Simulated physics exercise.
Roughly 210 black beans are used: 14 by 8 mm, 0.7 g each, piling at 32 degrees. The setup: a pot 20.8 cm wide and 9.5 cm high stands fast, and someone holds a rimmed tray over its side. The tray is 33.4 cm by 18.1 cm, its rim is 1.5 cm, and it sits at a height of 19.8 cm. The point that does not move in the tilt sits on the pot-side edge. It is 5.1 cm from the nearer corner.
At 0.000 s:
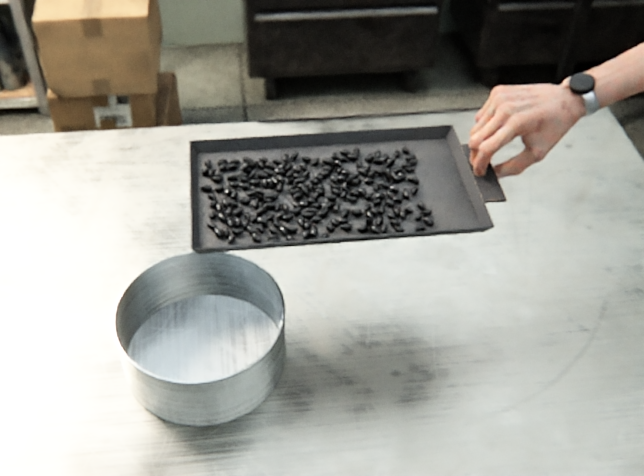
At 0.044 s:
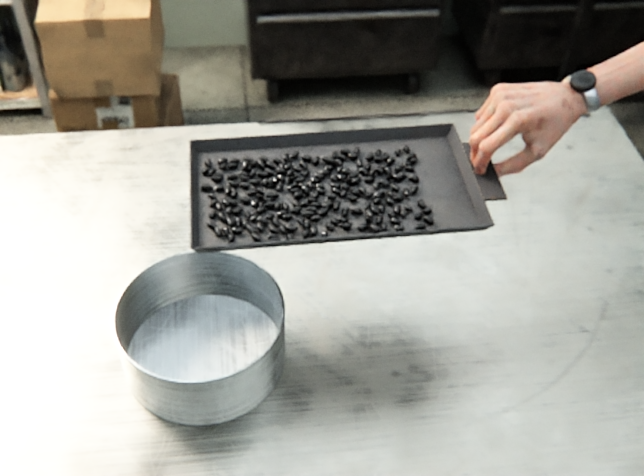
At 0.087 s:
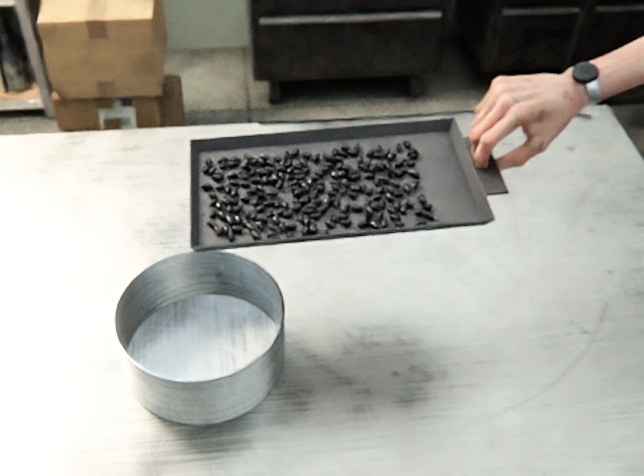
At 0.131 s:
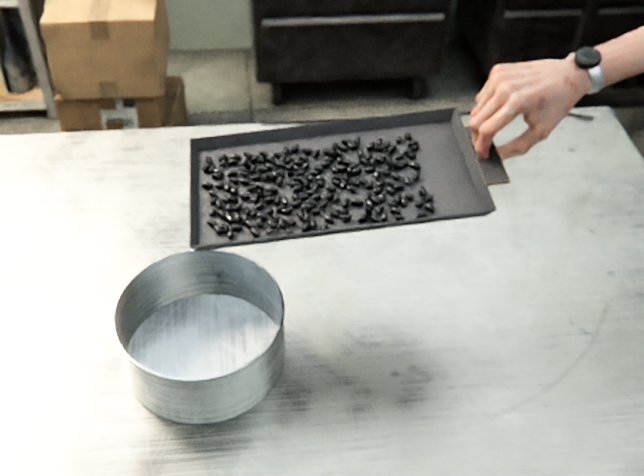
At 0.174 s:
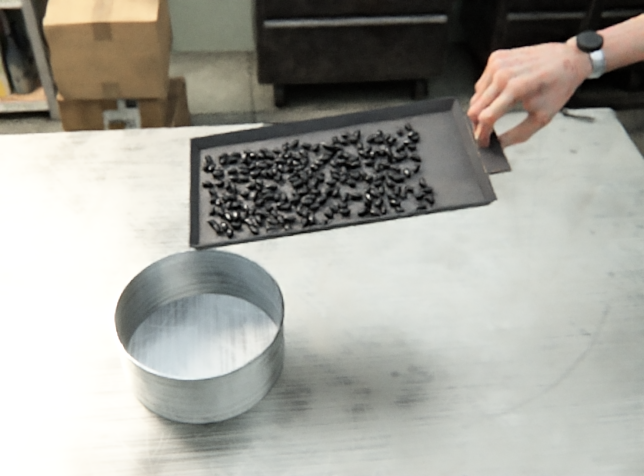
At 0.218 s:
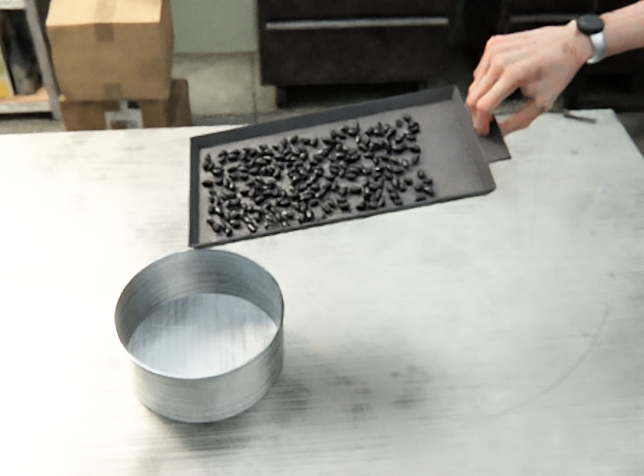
A hand with a dark-faced watch on its wrist holds a tray over a pale, scuffed worktop, seen from above in a workroom with cardboard boxes and dark cabinets behind. Many glossy black beans cover the dark rimmed tray, and a round grey metal pot stands below its left end. The hand raises the tray's right end slightly, tilting it leftward, while the view shifts very slightly.
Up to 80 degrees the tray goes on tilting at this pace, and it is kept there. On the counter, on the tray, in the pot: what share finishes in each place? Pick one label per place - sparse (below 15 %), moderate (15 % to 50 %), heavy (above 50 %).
Counter: Moderate; left on the tray: Sparse; pot: Heavy.
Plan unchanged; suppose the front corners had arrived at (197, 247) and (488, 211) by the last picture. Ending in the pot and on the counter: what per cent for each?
Split: Pot = 80, counter = 20.
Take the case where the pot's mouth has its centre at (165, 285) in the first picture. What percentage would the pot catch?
Roughly 95 per cent.
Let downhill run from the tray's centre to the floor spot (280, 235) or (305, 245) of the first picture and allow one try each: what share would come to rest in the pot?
Roughly 100 per cent on the first try and 80 per cent on the second.
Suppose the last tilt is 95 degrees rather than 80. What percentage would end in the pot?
Roughly 75 percent.
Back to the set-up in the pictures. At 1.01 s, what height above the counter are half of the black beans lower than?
Roughly 14 cm above the counter.
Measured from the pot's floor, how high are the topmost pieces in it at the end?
2.0 cm.
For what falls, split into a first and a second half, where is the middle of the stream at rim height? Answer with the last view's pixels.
The first half passes near (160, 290) and the second half near (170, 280).
After 0.70 s, tilt 44 degrees; the tray holds 100 %, the pot 0 %.
After 1.01 s, tilt 66 degrees; the tray holds 35 %, the pot 35 %.
After 1.43 s, tilt 80 degrees; the tray holds 0 %, the pot 70 %.
In the end, at 2.5 s, counter 25 %, tray 0 %, pot 75 %.
